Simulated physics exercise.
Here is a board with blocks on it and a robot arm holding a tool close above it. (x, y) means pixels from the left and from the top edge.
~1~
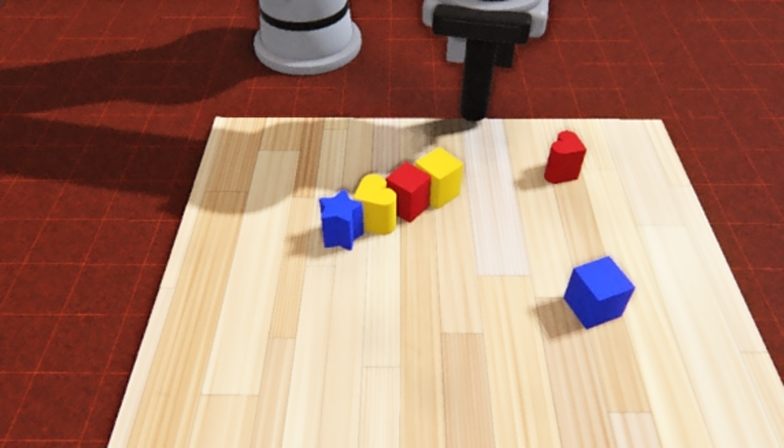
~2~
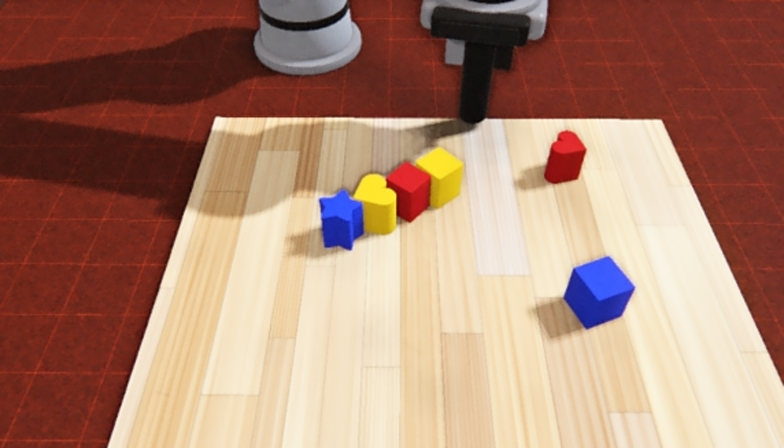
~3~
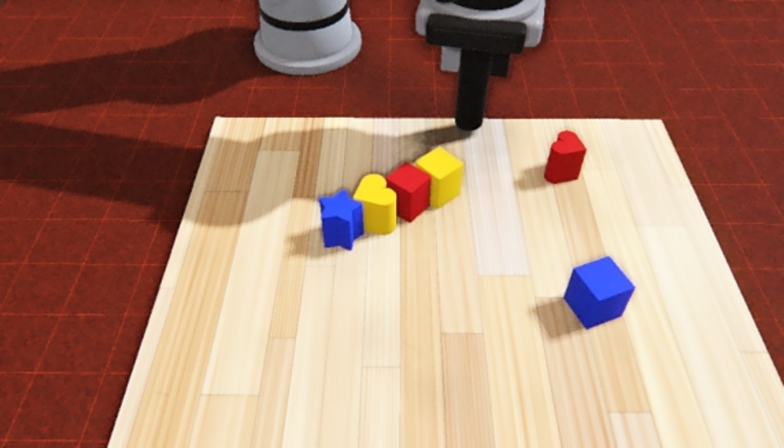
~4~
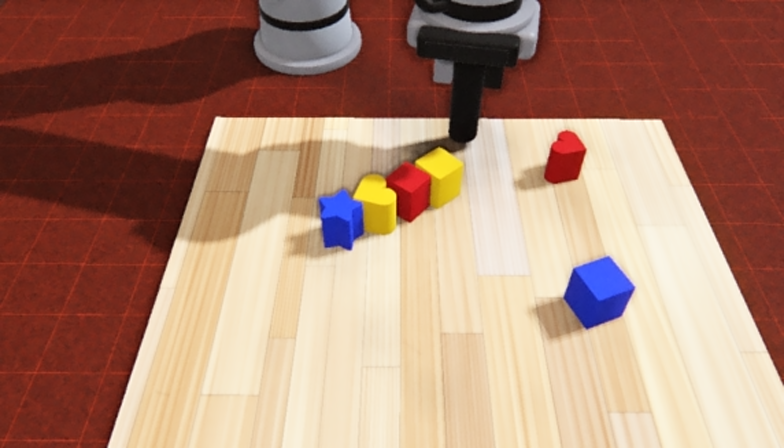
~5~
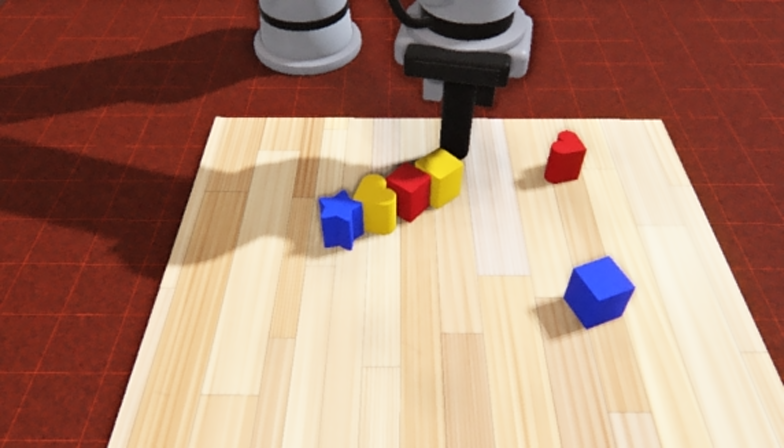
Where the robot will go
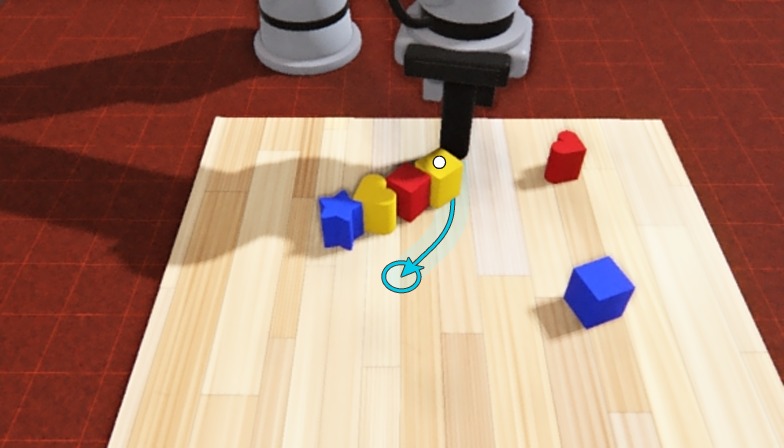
A robot arm with a black tool moves slightly at the far edge of a pale wooden board on a red floor, seen from above by a still camera. A blue star, yellow heart, red block and yellow block form a slanting row left of centre, with a red heart and blue cube to the right. The tool shifts slightly left and nearer, reaching beside the yellow block, while every block stays still.
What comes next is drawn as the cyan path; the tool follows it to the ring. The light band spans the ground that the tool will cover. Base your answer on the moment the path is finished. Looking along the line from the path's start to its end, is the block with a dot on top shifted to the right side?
Short answer: Yes.
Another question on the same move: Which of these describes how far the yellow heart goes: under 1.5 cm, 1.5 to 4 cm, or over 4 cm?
Displaced more than 4 cm.
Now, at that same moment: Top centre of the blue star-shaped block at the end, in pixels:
It comes to (307, 215).
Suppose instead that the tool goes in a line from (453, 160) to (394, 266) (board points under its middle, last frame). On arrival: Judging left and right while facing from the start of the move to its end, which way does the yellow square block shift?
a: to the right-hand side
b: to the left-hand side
That would be b.
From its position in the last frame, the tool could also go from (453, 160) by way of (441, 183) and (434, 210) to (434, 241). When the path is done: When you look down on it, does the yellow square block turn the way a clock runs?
The answer is no.
The line goes from (453, 160) by way of (453, 198) and (440, 239) to (401, 277); the dot is on the yellow square block.
On the path given first. One third of the way, tool (454, 192); blue star-shaped block (328, 210); yellow heart (360, 195); red square block (393, 188), turned 25° clockwise; yellow square block (430, 184), turned 20° clockwise.
Two thirds of the way, tool (440, 232); blue star-shaped block (312, 215); yellow heart (337, 194), turned 35° clockwise; red square block (369, 202), turned 60° clockwise; yellow square block (404, 213), turned 50° clockwise.
At the end, tool (401, 270); blue star-shaped block (307, 215), turned 10° anticlockwise; yellow heart (326, 188), turned 55° clockwise; red square block (352, 203), turned 85° clockwise; yellow square block (376, 225), turned 80° clockwise.
